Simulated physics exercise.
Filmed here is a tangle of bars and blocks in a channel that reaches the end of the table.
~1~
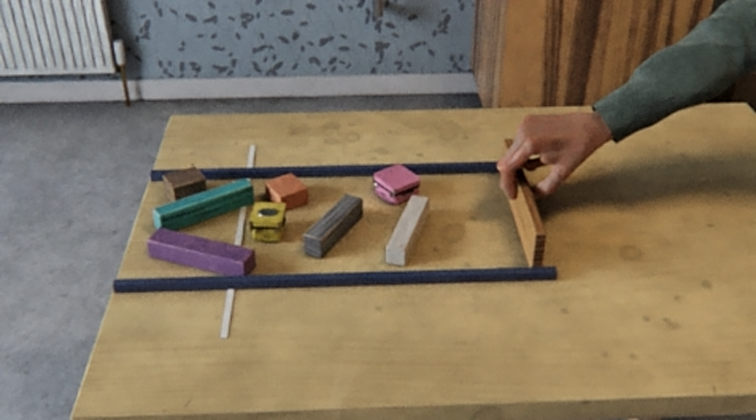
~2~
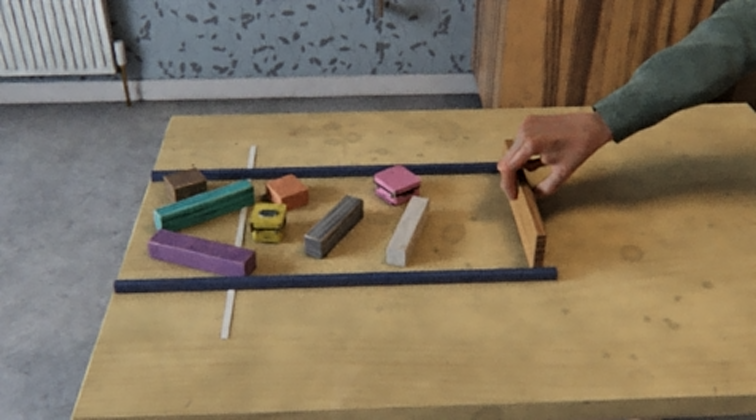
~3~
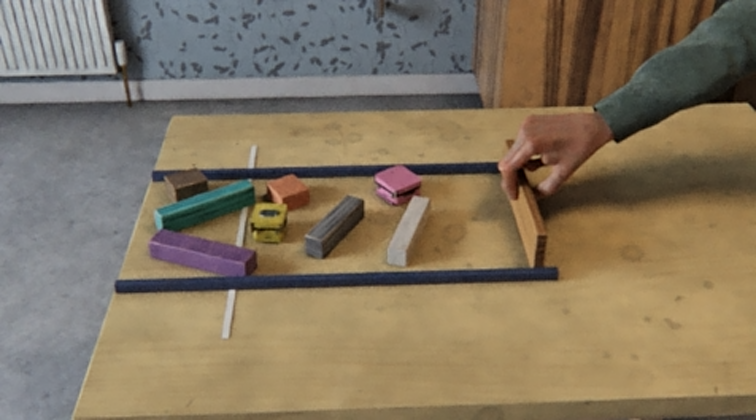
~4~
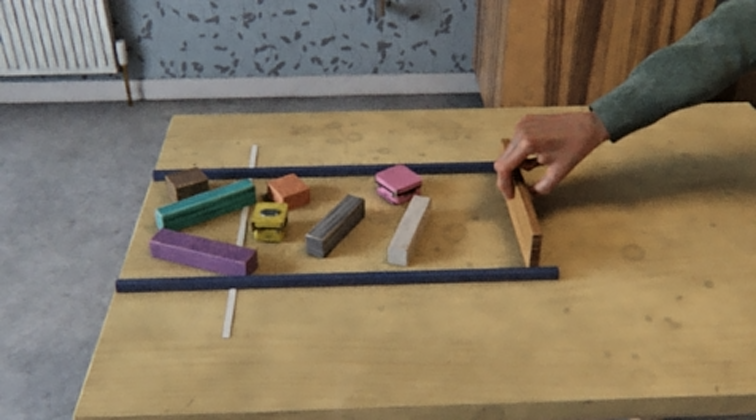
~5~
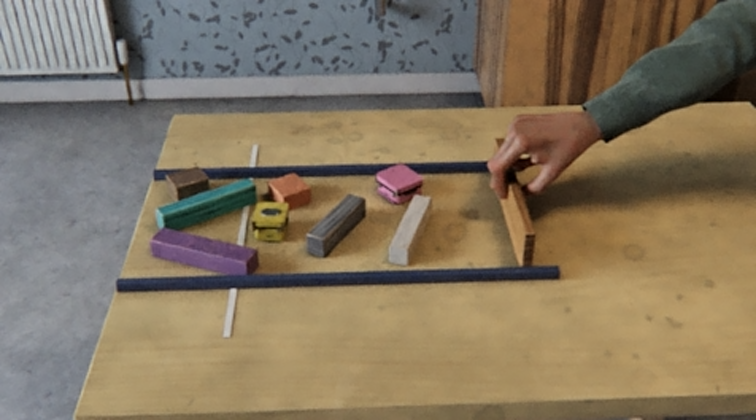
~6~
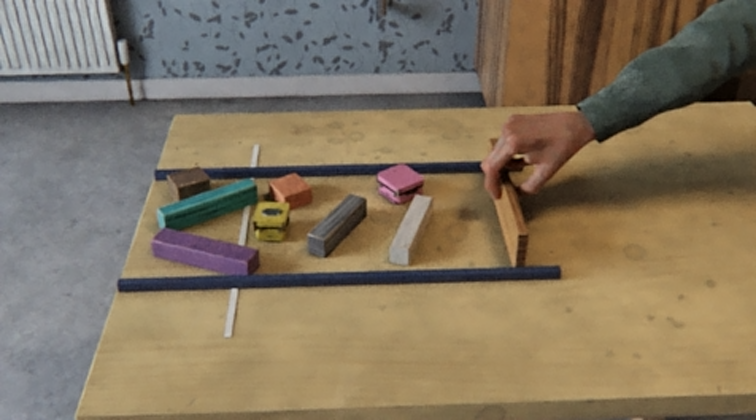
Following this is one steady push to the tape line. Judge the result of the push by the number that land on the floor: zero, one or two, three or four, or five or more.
The number that land on the floor is zero.
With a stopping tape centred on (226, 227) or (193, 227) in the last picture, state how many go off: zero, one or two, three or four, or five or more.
For the first tape the count would be 1 or 2, for the second three or four.
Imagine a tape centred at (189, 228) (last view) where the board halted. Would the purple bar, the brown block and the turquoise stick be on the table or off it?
Purple bar - goes down, brown block - goes down, turquoise stick - goes down.
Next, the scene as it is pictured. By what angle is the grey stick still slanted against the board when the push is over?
It comes to around 0 degrees.
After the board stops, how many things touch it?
At rest, 2 are in contact.
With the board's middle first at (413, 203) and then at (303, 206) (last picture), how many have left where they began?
I count 2 first and 6 after.
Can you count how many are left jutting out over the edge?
Expected count: 3.
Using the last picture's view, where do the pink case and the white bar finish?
Okay, so first (233, 185), and next (232, 234).
Early on, none off yet; brown block at rest near (190, 186); turquoise stick at rest near (209, 205); purple bar at rest near (205, 253).
A while later, none off yet; brown block moving near (186, 185); turquoise stick travelled a little near (173, 209); purple bar at rest near (201, 253).
Finally, the number that fall off is zero.
